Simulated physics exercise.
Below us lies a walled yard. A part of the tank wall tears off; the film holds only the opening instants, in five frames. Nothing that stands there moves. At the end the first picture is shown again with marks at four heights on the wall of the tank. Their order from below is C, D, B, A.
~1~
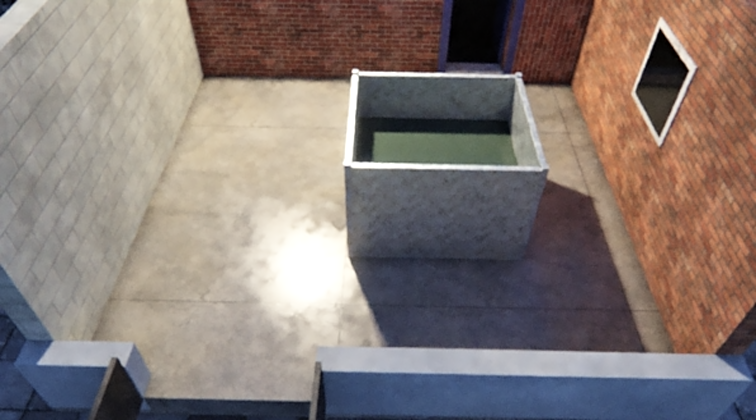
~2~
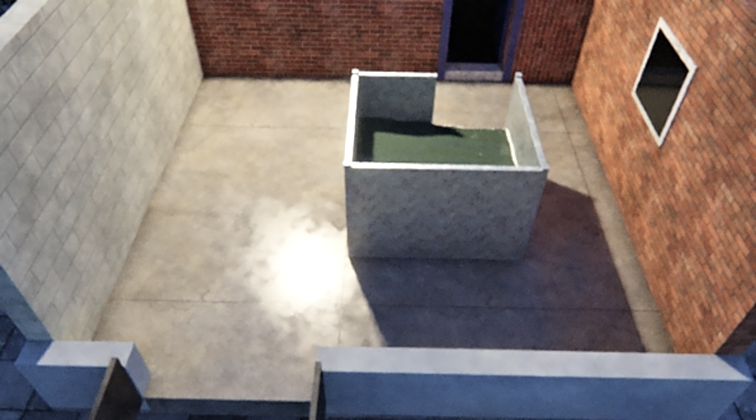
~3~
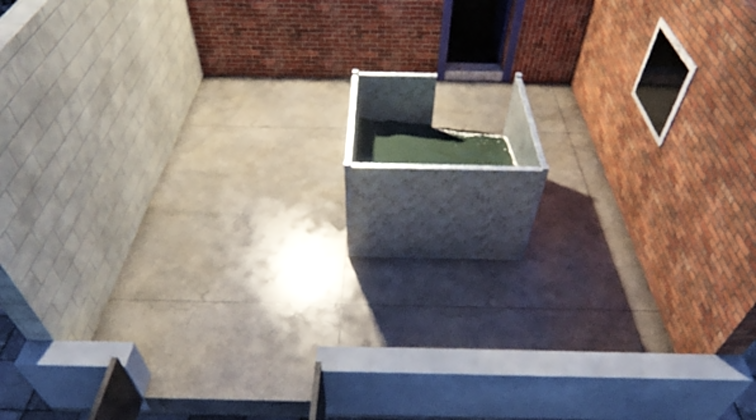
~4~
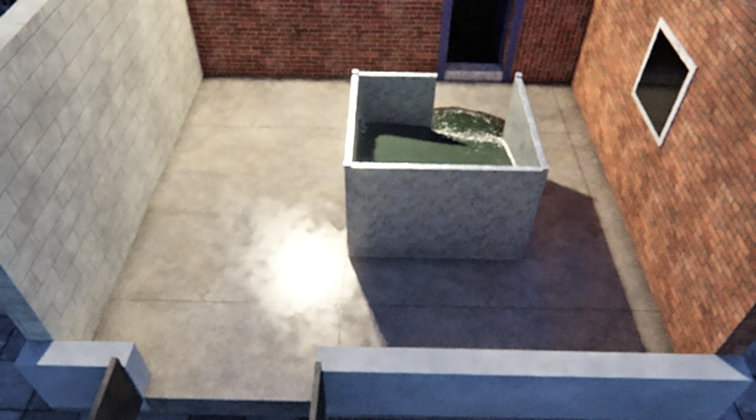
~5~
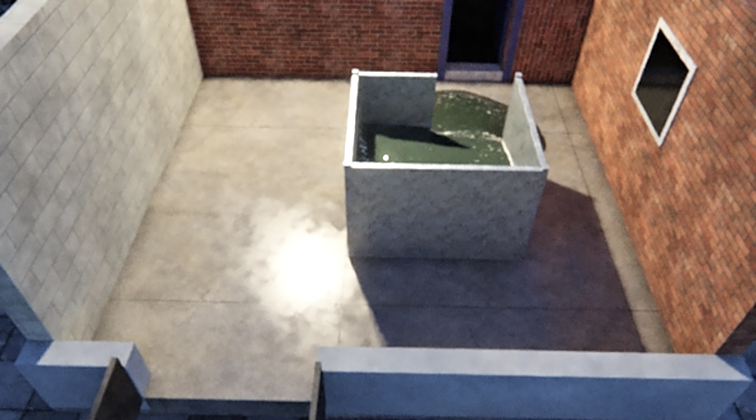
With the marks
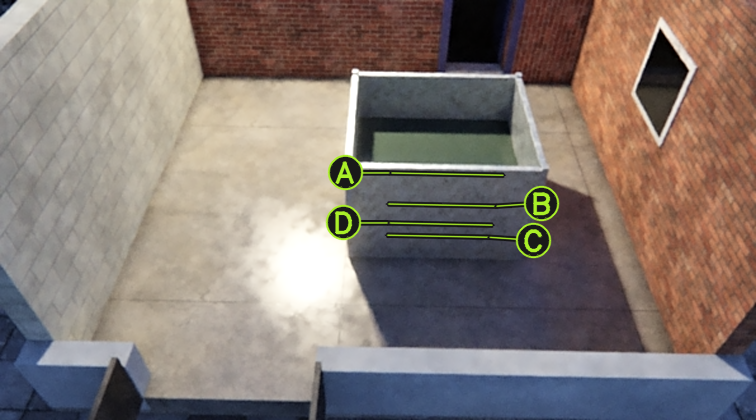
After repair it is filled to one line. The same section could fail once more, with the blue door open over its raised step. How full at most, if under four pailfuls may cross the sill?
Use line C.
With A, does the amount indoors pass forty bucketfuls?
Yes, it does.
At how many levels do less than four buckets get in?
One of them.
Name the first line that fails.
That would be D.
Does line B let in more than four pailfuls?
Yes, it does.
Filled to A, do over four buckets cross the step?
Yes, that goes wrong.
On the marked copy, A at (446, 174); B at (442, 205); C at (438, 236); D at (439, 224); from the bottom up C, D, B, A.
With A, dozens of bucketfuls pour in.
With B, dozens of bucketfuls pour in.
With C, a bucket or two gets in.
With D, about 10 bucketfuls get in.
